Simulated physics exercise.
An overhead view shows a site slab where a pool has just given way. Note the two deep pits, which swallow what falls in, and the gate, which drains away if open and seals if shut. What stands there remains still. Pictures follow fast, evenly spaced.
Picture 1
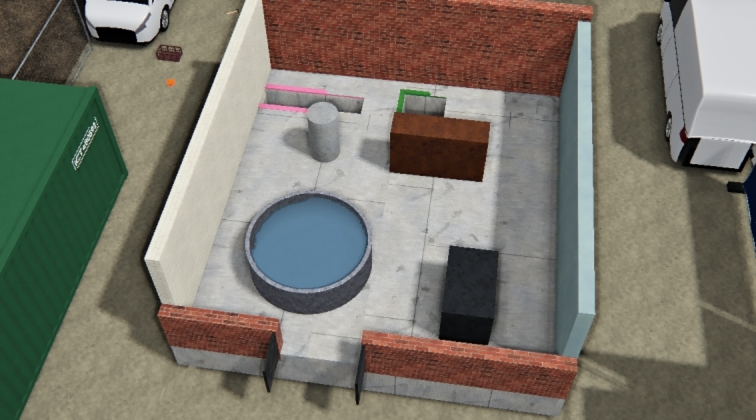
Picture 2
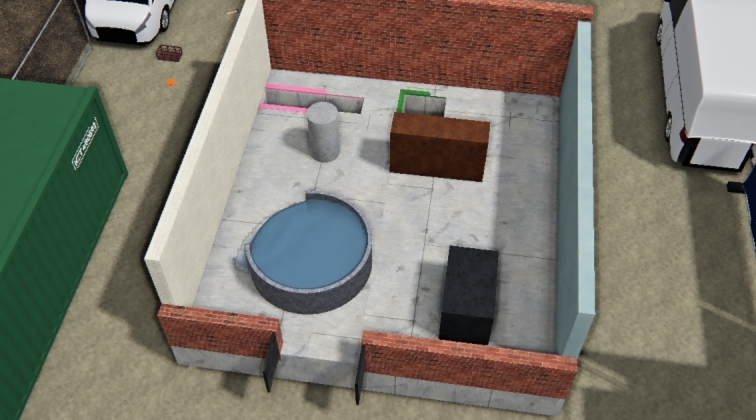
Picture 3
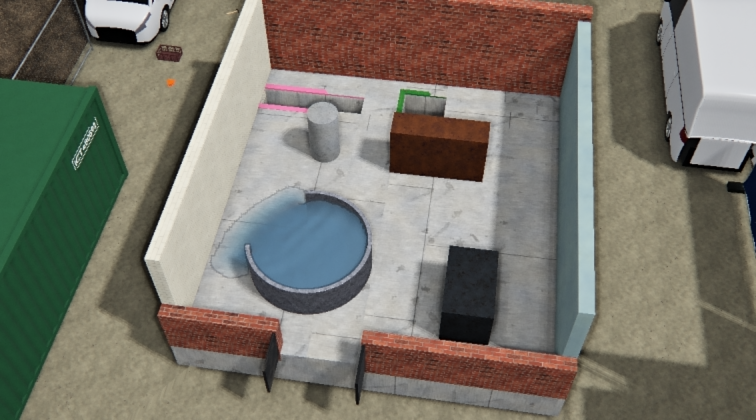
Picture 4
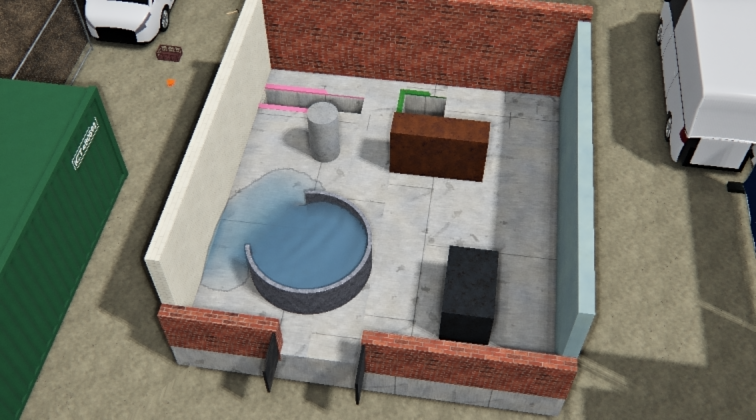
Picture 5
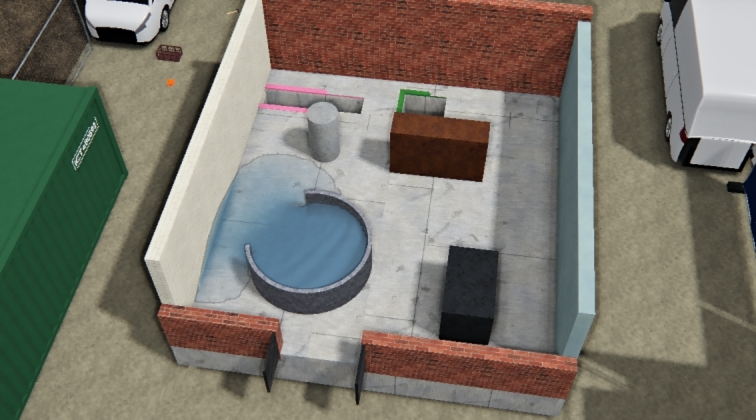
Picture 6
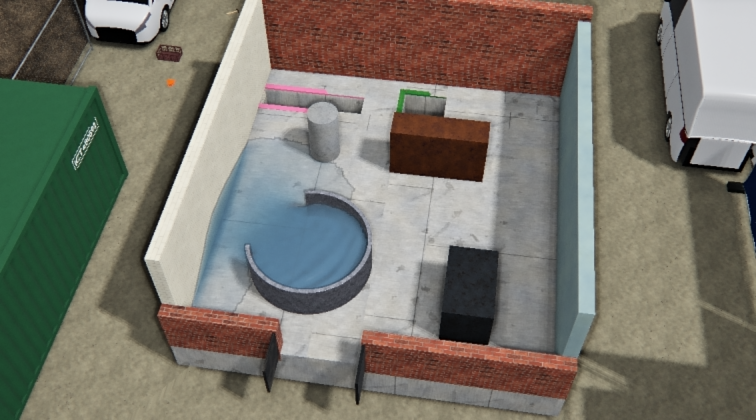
A round, dark-rimmed pool of blue water stands left of centre in a walled concrete yard, seen from high above by a still camera. Around it are a grey cylinder, a brown block, a black block, two pits edged pink and green, and a gateway in the low front brick wall. The pool's upper-left side opens and water pours out, spreading to the cream left wall and back around the cylinder.
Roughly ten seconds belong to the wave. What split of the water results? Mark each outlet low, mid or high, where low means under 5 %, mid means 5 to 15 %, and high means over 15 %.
Marks - gate: Mid, green pit: Low, pink pit: High.
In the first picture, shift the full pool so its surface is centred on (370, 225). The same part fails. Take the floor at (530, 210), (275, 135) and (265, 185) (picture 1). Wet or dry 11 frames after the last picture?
As listed: Clear, covered, covered.
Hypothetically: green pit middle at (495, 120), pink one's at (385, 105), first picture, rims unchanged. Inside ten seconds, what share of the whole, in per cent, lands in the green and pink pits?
Of everything, green catches 4 per cent while pink catches 35 per cent.
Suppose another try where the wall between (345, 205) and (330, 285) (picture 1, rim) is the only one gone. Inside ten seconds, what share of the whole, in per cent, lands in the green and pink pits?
Green 14 %, pink 6 %.
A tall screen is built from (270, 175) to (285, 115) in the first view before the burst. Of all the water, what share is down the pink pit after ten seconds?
The pink pit gets 40 per cent.
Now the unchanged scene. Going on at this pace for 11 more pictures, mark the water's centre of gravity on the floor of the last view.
At about (276, 230).
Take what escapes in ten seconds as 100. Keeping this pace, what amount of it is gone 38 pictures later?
About 80 per cent.
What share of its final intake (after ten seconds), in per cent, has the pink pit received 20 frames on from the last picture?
Approximately 55 in a hundred, I reckon.
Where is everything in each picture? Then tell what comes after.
The first picture shows still water in the pool at (309, 242).
In the second picture, water pours out at (268, 227) and has run to a hidden place.
In the third picture, the front is at (219, 267), out from the gap at (269, 228).
In the fourth picture, water pours out at (269, 229) and has run to (202, 280).
In the fifth picture, water pours out at (269, 229) and has run to (263, 159).
In the sixth picture, water pours out at (269, 229) and has run to (247, 143).
A moment on, water covers 20 % of the floor; the gate 0 %, the green pit 0 %, the pink pit 1 %.
Next, water covers 25 % of the floor; the gate 0 %, the green pit 0 %, the pink pit 12 %.
Then, water covers 35 % of the floor; the gate 1 %, the green pit 0 %, the pink pit 30 %.
Later, water covers 45 % of the floor; the gate 4 %, the green pit 0 %, the pink pit 45 %.
In the end, water covers 65 % of the floor; the gate 7 %, the green pit 1 %, the pink pit 54 %.
